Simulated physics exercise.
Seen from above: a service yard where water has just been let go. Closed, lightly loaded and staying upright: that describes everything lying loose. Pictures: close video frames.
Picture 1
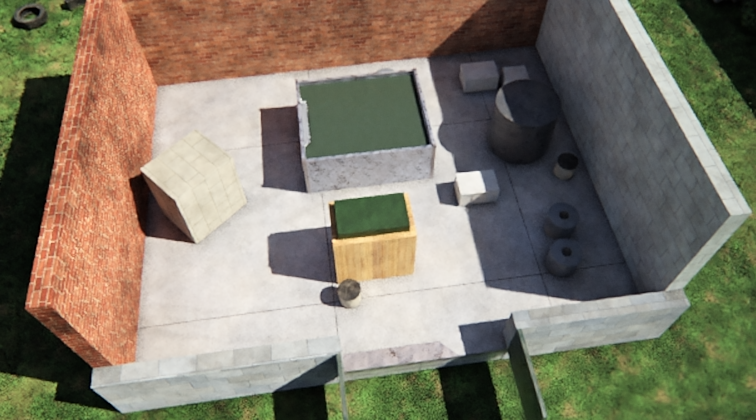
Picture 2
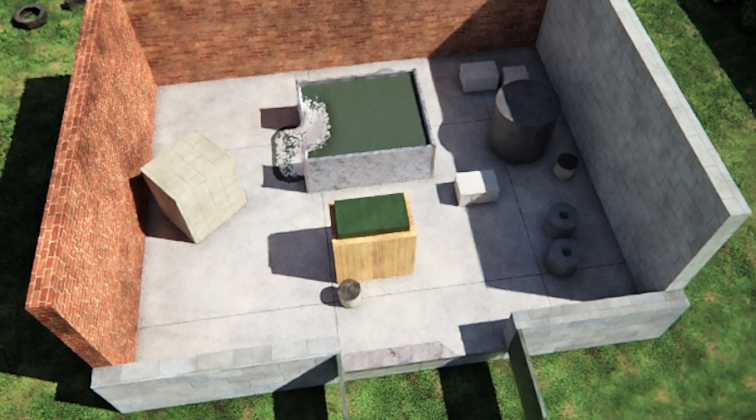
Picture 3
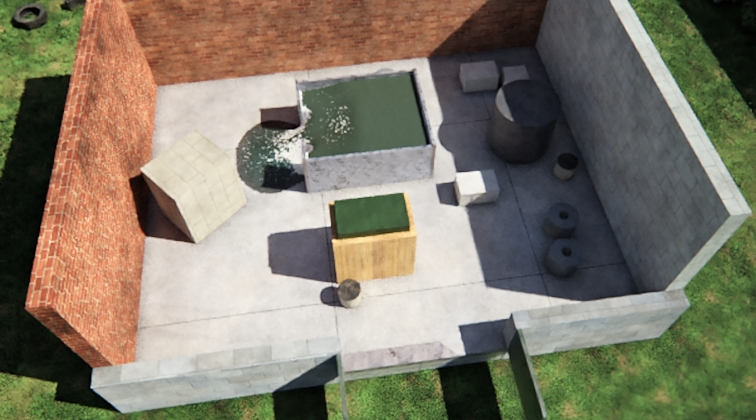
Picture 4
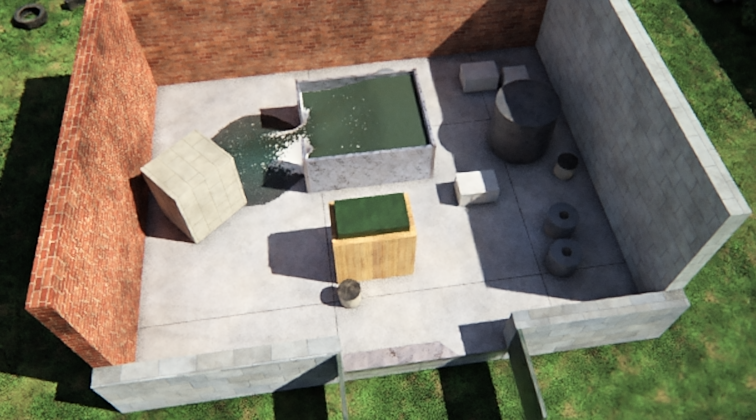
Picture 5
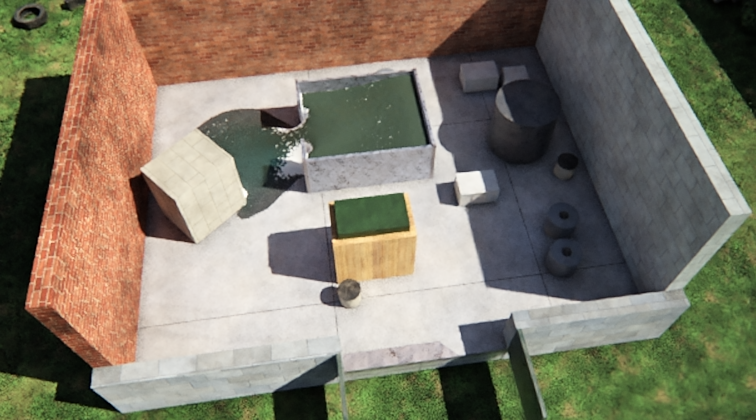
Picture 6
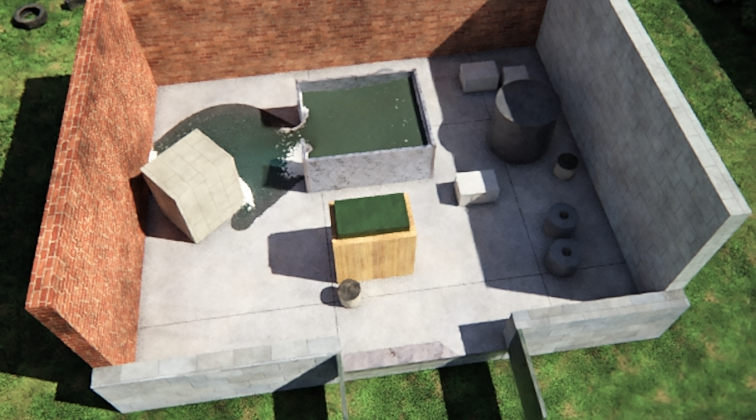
In a walled service yard seen from above, a raised tank of dark green water stands among blocks, drums and a tilted pale crate. Water bursts from the tank's left side in white froth, then spreads left across the paving and around the crate, while the loose objects stay still.
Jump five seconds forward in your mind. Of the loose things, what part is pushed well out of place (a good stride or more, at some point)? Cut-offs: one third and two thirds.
Looks to me like under one in three get shifted a long way.
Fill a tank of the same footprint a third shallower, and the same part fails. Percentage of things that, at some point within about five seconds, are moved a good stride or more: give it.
Share moved: 10 in a hundred.
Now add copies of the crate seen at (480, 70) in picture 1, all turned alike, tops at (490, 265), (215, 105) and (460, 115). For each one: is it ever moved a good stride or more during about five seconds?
First falls short; second driven off; third falls short.
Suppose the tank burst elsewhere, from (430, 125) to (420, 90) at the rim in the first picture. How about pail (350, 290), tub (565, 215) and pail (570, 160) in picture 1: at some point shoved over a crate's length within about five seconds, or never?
First below the mark, then over the mark, then over the mark.
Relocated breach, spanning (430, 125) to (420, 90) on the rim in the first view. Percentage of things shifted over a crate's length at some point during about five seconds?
Close to 90 %.
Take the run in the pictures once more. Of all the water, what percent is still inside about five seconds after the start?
Close to 100 percent of it stays.
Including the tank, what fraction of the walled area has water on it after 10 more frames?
Something like 40 in a hundred.
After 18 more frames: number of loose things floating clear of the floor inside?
I make it 0.
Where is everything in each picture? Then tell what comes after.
In the first picture, a pail at (349, 289), on the bottom; a tub at (564, 215) rests on the ground; 0 of 8 have shifted.
In the second picture, a pail at (349, 289) rests on the ground; a tub at (564, 215), on the bottom; 0 of 8 have shifted.
In the third picture, a pail at (349, 289), on the bottom; a tub at (564, 215) rests on the ground; 0 of 8 have shifted.
In the fourth picture, a pail at (349, 289) rests on the ground; a tub at (564, 215) rests on the ground; 0 of 8 have shifted.
In the fifth picture, a pail at (349, 289), on the bottom; a tub at (564, 215) rests on the ground; 0 of 8 have shifted.
In the sixth picture, a pail at (349, 289) rests on the ground; a tub at (564, 215), on the bottom; 0 of 8 have shifted.
A moment on, 0 of 8 are well off their spots; 0 afloat.
Next, 0 of 8 are well off their spots; 0 afloat.
Later, 0 of 8 are well off their spots; 0 afloat.
In the end, 1 of 8 are well off their spots, and 1 have been at some point; 1 afloat.
